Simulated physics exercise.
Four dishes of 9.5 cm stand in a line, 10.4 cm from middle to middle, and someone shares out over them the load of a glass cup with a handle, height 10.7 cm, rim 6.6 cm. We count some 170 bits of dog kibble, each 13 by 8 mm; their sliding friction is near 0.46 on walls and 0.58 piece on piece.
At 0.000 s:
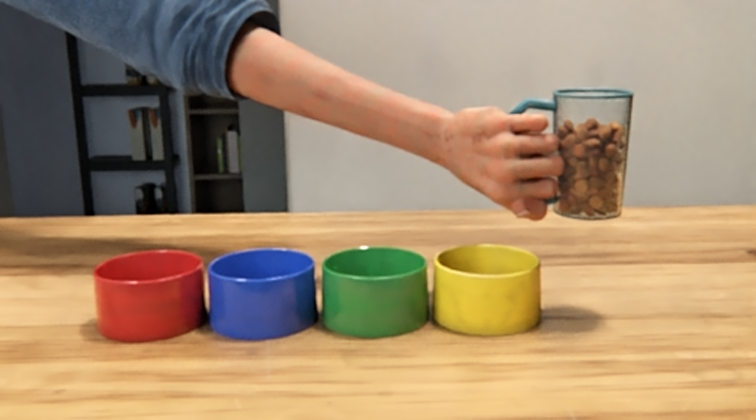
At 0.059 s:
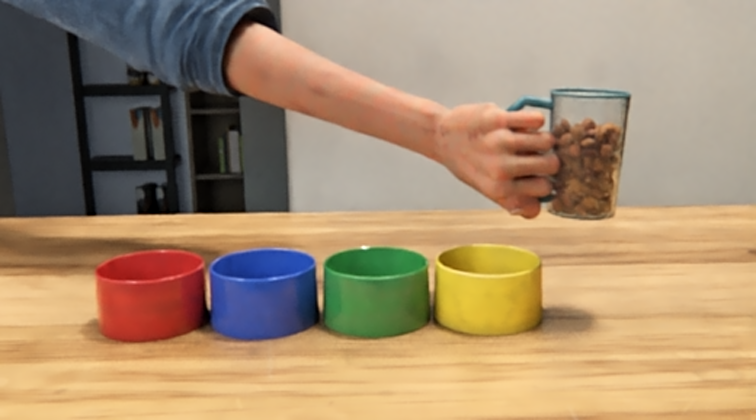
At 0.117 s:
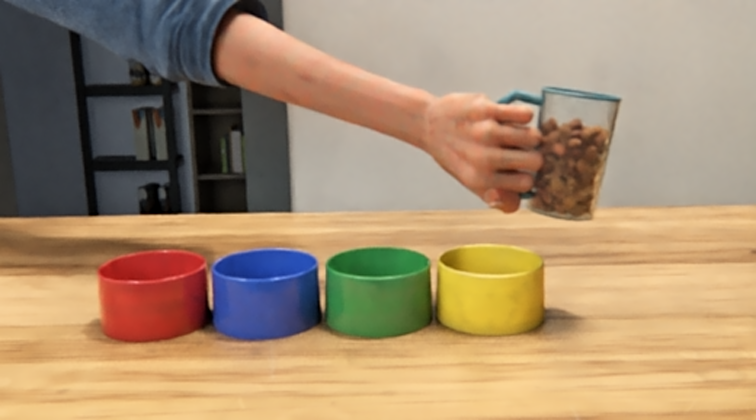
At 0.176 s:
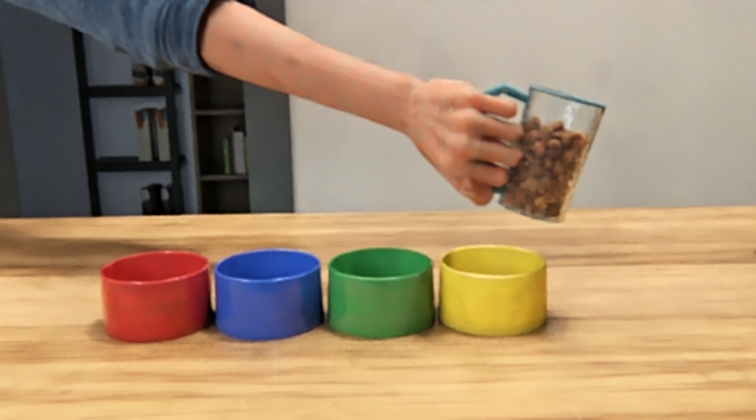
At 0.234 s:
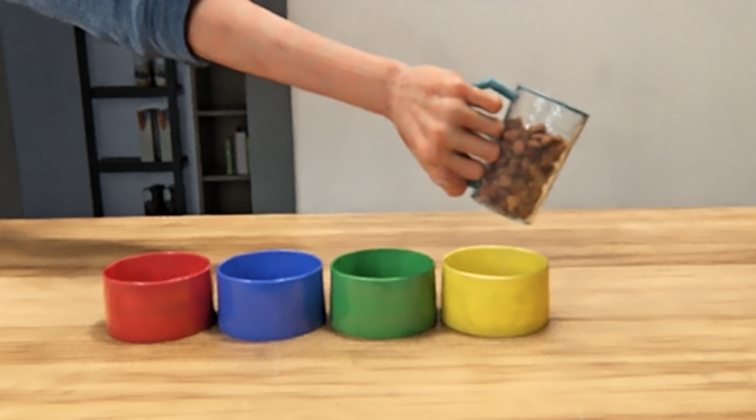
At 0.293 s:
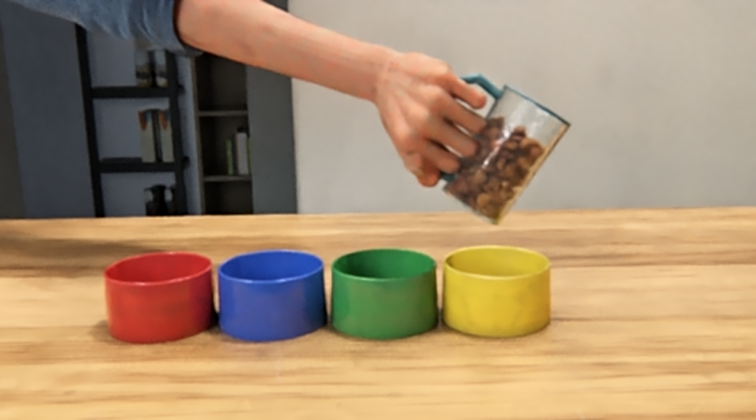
A hand holding a clear cup of brown kibble by its handle moved left above a row of red, blue, green and yellow dishes, steadily tilting the cup to the right as it went.
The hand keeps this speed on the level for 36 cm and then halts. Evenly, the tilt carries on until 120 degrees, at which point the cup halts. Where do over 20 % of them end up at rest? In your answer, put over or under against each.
Red - under; blue - over; green - under; yellow - under; counter - under.
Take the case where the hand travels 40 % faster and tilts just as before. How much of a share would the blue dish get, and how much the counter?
Then: Blue 100; counter 0.
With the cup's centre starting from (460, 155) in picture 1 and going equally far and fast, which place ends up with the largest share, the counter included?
The largest share ends at red.
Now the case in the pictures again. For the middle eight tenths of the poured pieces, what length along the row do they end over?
5 centimetres.
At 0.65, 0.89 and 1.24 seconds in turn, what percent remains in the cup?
At the three moments: 100, 95 and 50 percent.
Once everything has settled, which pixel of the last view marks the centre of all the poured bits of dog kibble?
Somewhere around (278, 296) in the final frame.
Then, at 0.65 s, tilt 82 degrees; cup holds 100 %.
After 0.89 s, tilt 115 degrees; cup holds 95 %.
After 1.24 s, tilt 120 degrees; cup holds 50 %, blue 50 %.
At rest (2.3 s), red 0 %, blue 100 %, green 0 %, yellow 0 %, counter 0 %.
